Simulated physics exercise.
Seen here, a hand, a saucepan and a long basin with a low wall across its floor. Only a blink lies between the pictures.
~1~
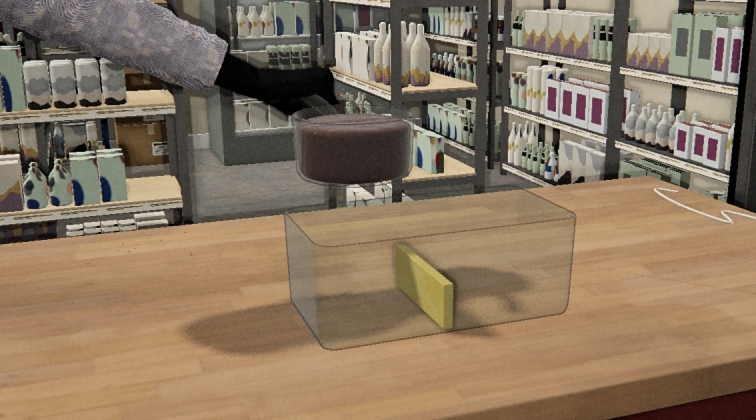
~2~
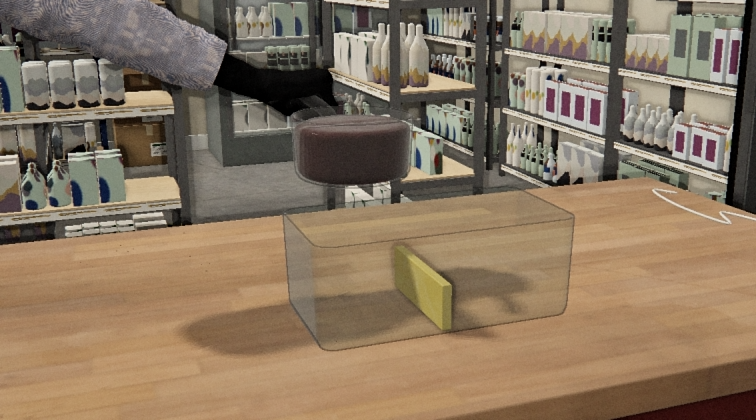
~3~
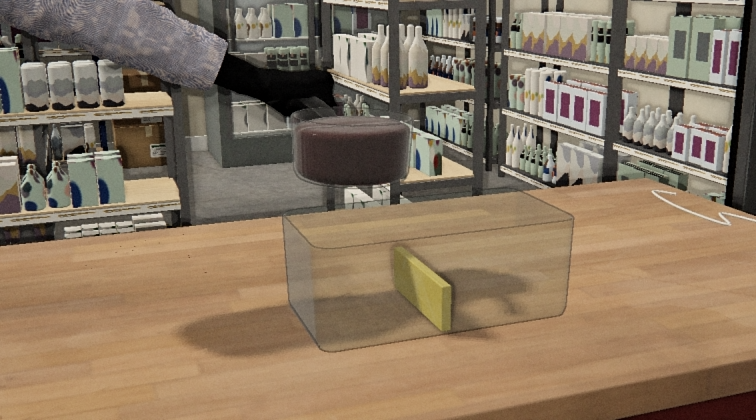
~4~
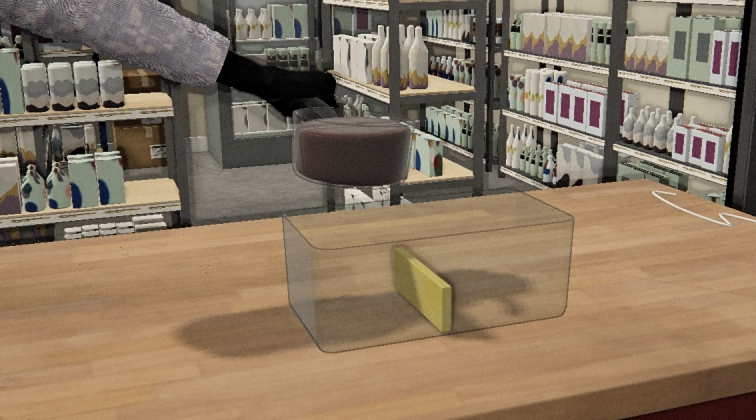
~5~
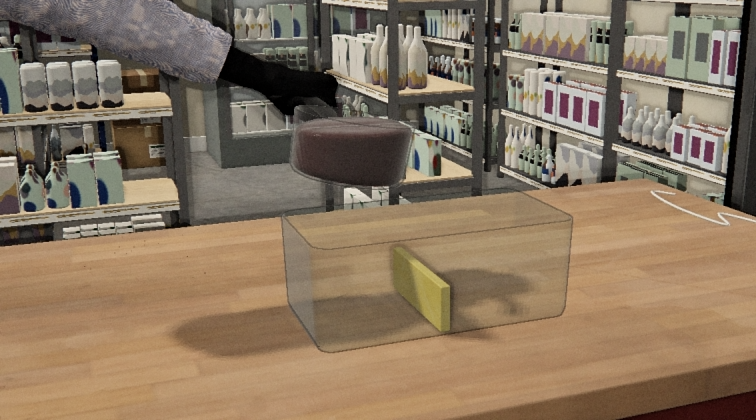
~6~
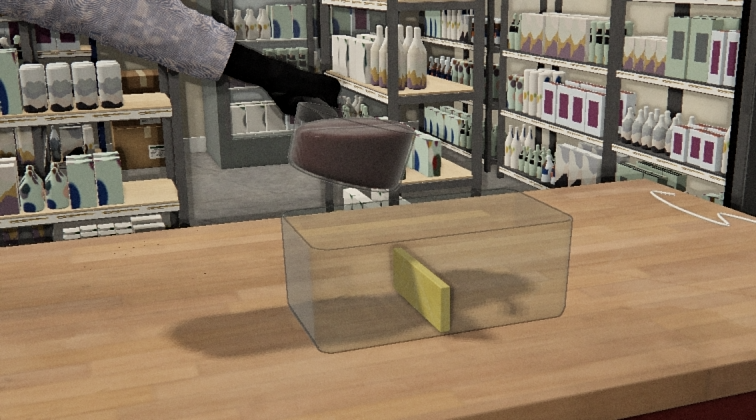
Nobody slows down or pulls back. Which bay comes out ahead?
Most lies in the right-hand part.
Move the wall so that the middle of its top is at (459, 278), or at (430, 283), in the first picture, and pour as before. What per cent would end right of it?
The first gives 45 %, the second 70 %.
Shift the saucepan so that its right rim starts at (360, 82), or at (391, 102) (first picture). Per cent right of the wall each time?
About 40 and 70 per cent.
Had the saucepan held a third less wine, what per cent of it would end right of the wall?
Close to 75 per cent.
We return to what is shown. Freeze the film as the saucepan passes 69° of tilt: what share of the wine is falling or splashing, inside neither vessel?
Close to 25 per cent.
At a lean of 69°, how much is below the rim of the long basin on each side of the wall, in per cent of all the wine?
Left: 0 %. Right: 30 %.
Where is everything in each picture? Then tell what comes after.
It leans 0°; its right rim is at (409, 112); the wine meets the walls at (296, 127) and (405, 120); the long basin's rim runs from (298, 229) to (546, 201); the wall's top is at (423, 265), in the first frame.
It leans 1°; its right rim is at (408, 114); the wine meets the walls at (295, 128) and (404, 121), in the second frame.
It leans 3°; its right rim is at (408, 117); the wine meets the walls at (295, 129) and (404, 123), in the third frame.
It leans 6°; its right rim is at (409, 121); the wine meets the walls at (296, 129) and (405, 124), in the fourth frame.
It leans 10°; its right rim is at (410, 125); the wine meets the walls at (295, 130) and (406, 124), in the fifth frame.
It leans 16°; its right rim is at (411, 132); the wine meets the walls at (296, 131) and (409, 125), in the sixth frame.
A moment on, the tilt is 69° and 44 per cent is still to pour, 1 is left of the wall and 32 right of it.
Next, the tilt is 102° and 6 per cent is still to pour, 10 is left of the wall and 80 right of it.
Then the tilt is 109° and 0 per cent is still to pour, 19 is left of the wall and 81 right of it.
Later the tilt is 109° and 0 per cent is still to pour, 19 is left of the wall and 81 right of it.
In the end 19 per cent lies left of the wall, 81 right of it and 0 outside.
